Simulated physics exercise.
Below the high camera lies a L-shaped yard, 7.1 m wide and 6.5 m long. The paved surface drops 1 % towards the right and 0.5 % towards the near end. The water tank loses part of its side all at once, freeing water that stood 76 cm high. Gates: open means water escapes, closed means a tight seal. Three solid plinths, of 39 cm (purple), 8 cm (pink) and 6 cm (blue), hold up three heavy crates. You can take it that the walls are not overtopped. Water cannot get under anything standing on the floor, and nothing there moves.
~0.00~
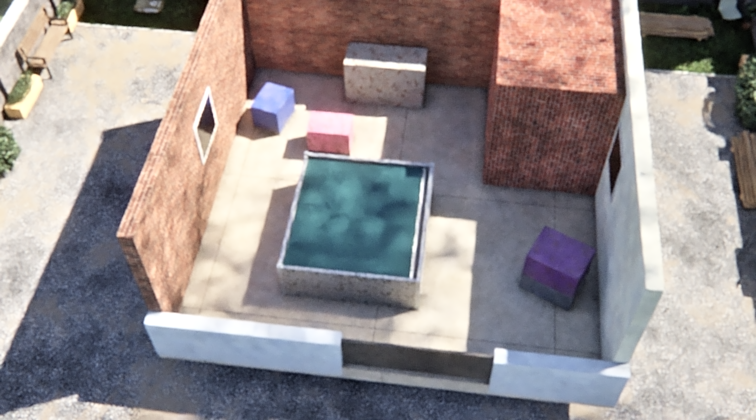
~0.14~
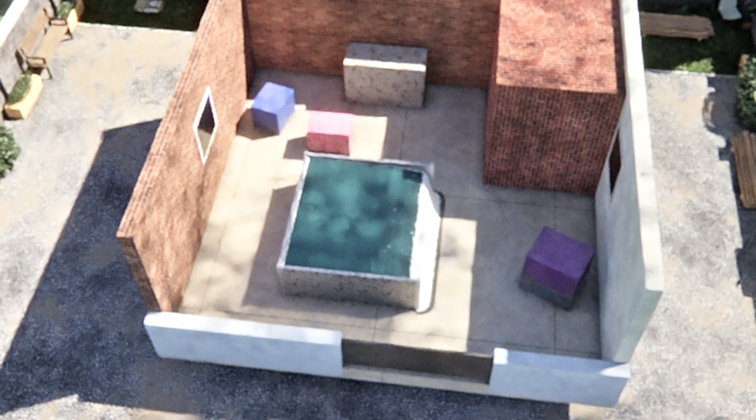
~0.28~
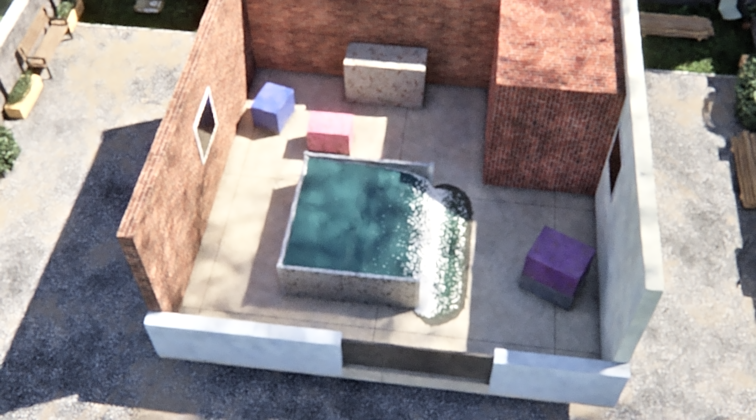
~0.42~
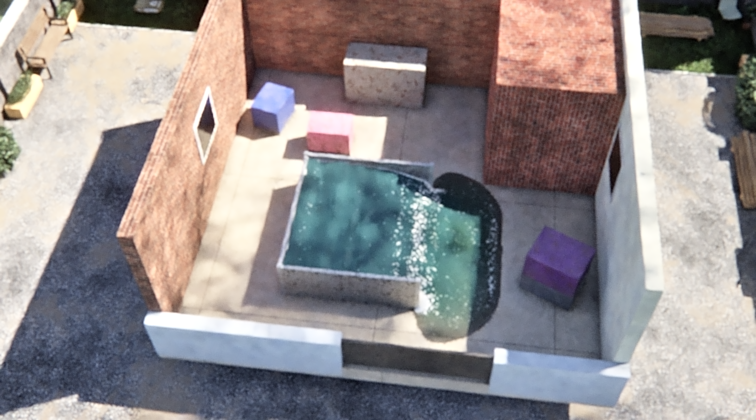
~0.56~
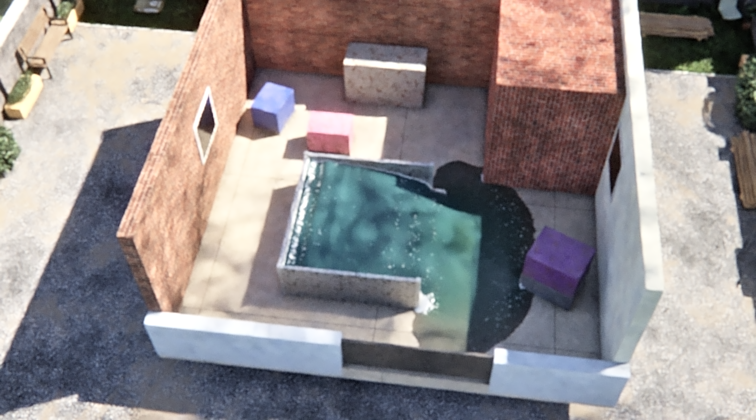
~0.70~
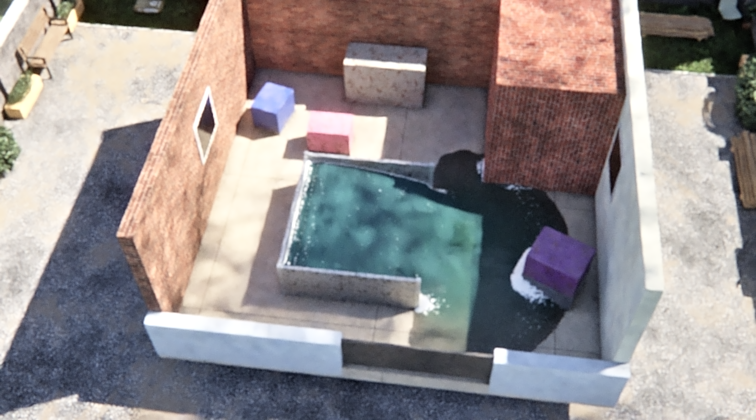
Walled brick courtyard from above, with water bursting through the right side of a raised tank and spreading around a purple block.
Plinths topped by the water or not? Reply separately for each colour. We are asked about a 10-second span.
Purple crate: Topped; pink crate: Topped; blue crate: Topped.
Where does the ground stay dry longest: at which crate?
Last comes the blue one.
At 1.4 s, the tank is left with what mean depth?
38 cm.
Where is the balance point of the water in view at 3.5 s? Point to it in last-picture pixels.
Around (492, 267) in the last picture.
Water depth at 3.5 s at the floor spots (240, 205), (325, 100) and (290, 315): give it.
Spot by spot: Some 0, 0, then 0 cm.
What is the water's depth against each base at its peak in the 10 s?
Topping out, purple sees 58, pink sees 13 and blue sees 16, all in cm.
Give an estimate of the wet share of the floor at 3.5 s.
Roughly 45 % of the floor is wet.
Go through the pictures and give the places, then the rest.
Still water, 76 cm deep, in the water tank at (359, 216), in the first picture.
Water pours out at (423, 240) and has run 1.3 m, to (426, 310); deepest outside 15 cm, 76 cm at the water tank's back, in the second picture.
Water pours out at (423, 241) and has run 1.5 m, to (439, 320); deepest outside 36 cm, 76 cm at the water tank's back, in the third picture.
The front is at (463, 332), 1.8 m from the gap at (423, 242); 3.9 m2 of floor is under water; 74 cm left at the back of the water tank, in the fourth picture.
The front is at (484, 347), 2.2 m from the gap at (423, 242); 6.2 m2 of floor is under water; 66 cm left at the back of the water tank, in the fifth picture.
Water pours out at (423, 242) and has run 2.6 m, to (561, 309); deepest outside 53 cm, 64 cm at the water tank's back, in the sixth picture.
After 1.4 s water covers 35 % of the floor and is deepest (60 cm) near (592, 201); purple plinth reached, pink plinth not reached, blue plinth not reached.
After 2.2 s water covers 40 % of the floor and is deepest (57 cm) near (583, 207); purple plinth reached, pink plinth not reached, blue plinth not reached.
After 3.5 s water covers 45 % of the floor and is deepest (48 cm) near (599, 384); purple plinth reached, pink plinth not reached, blue plinth not reached.
After 6.0 s water covers 85 % of the floor and is deepest (29 cm) near (194, 337); purple plinth reached, pink plinth reached, blue plinth reached.
After 10.0 s water covers 100 % of the floor and is deepest (24 cm) near (542, 377); highest at the purple plinth 58 cm, highest at the pink plinth 13 cm, highest at the blue plinth 16 cm.
